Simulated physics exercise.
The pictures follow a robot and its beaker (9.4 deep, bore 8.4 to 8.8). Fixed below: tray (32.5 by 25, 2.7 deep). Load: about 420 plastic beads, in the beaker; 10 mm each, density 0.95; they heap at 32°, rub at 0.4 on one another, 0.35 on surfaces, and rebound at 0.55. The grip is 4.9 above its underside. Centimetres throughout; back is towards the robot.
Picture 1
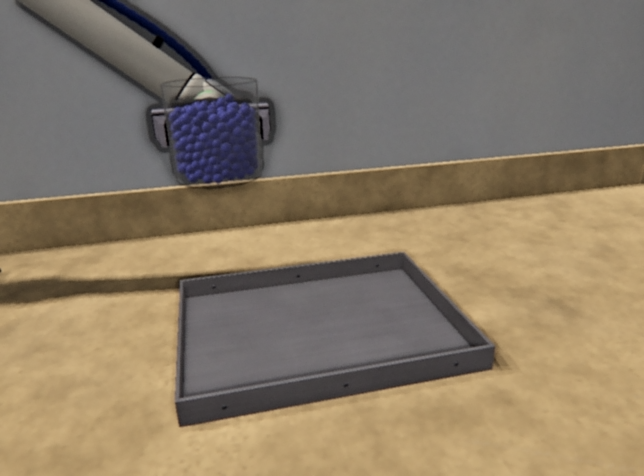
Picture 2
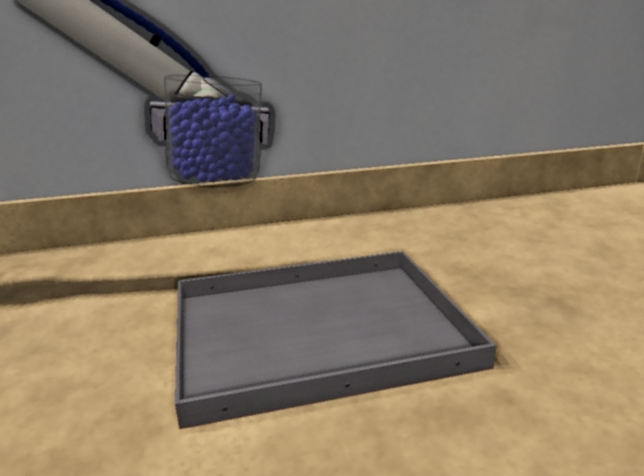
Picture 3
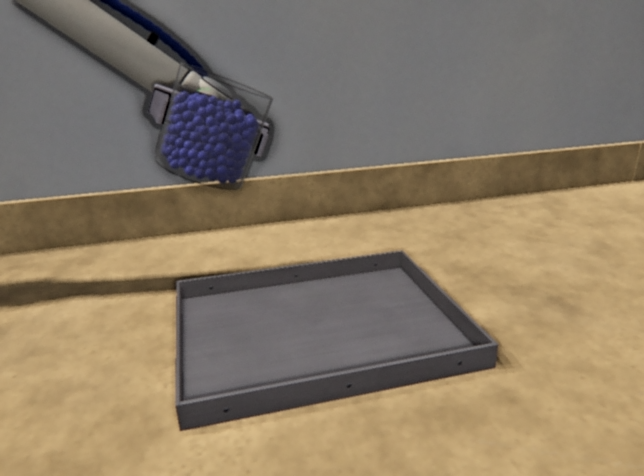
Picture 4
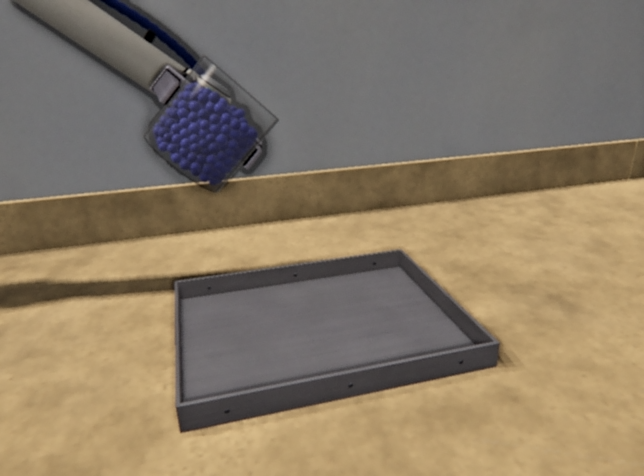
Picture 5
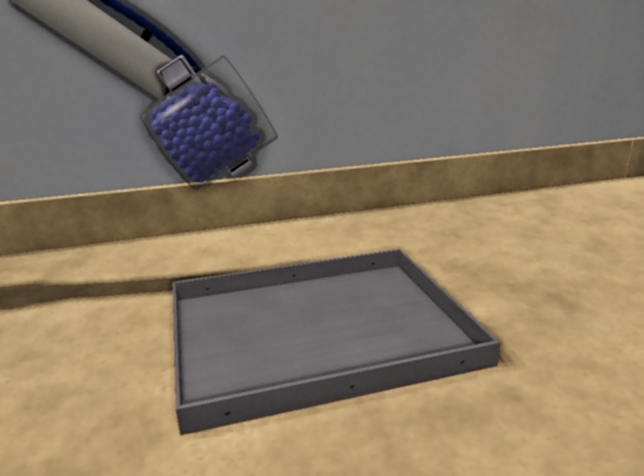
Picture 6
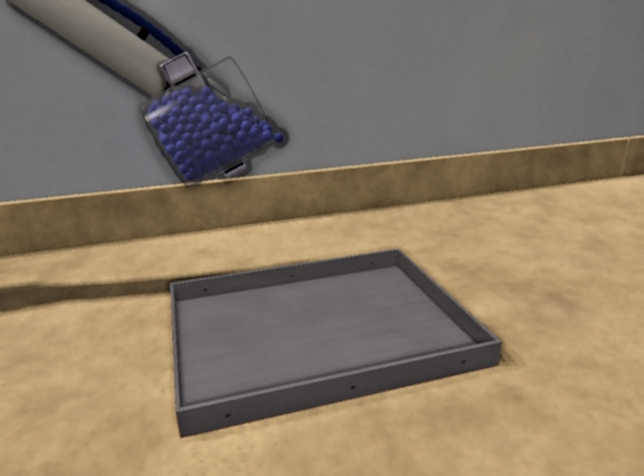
Clear beaker of blue beads tilting steeply to the right on a robot arm, the beads shifting toward its rim above an empty grey tray.
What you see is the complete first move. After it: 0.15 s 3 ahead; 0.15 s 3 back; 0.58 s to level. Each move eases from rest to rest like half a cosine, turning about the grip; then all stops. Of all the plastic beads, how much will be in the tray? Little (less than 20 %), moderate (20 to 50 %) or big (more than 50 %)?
A little share, less than 20 %, ends in the tray.
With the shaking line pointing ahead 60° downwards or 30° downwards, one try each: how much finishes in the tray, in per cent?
About 0 and 5 per cent.
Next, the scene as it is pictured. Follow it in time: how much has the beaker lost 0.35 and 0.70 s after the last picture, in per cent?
In turn: 5, 10.
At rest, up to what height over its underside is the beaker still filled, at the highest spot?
About 9.0 cm.
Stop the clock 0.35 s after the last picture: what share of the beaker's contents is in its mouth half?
Roughly 40 per cent.
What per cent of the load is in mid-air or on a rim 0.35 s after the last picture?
Roughly 5 per cent.
Then, 0.35 s after the last picture, tilted 66° forward, highest piece 28 above the table; 394 in the beaker, 6 in the tray, 20 in flight or on a rim.
Then, 0.70 s after the last picture, tilted 14° forward, highest piece 29 above the table; 388 in the beaker, 29 in the tray, 1 on the table or floor, 2 in flight or on a rim.
Then, 1.08 s after the last picture, level, highest piece 30 above the table; 388 in the beaker, 30 in the tray, 2 on the table or floor.
Then, 2.13 s after the last picture, level, highest piece 30 above the table; 388 in the beaker, 30 in the tray, 2 on the table or floor.
Final count, 388 in the beaker, 30 in the tray, 2 on the table or floor. That is 7 % in the tray.
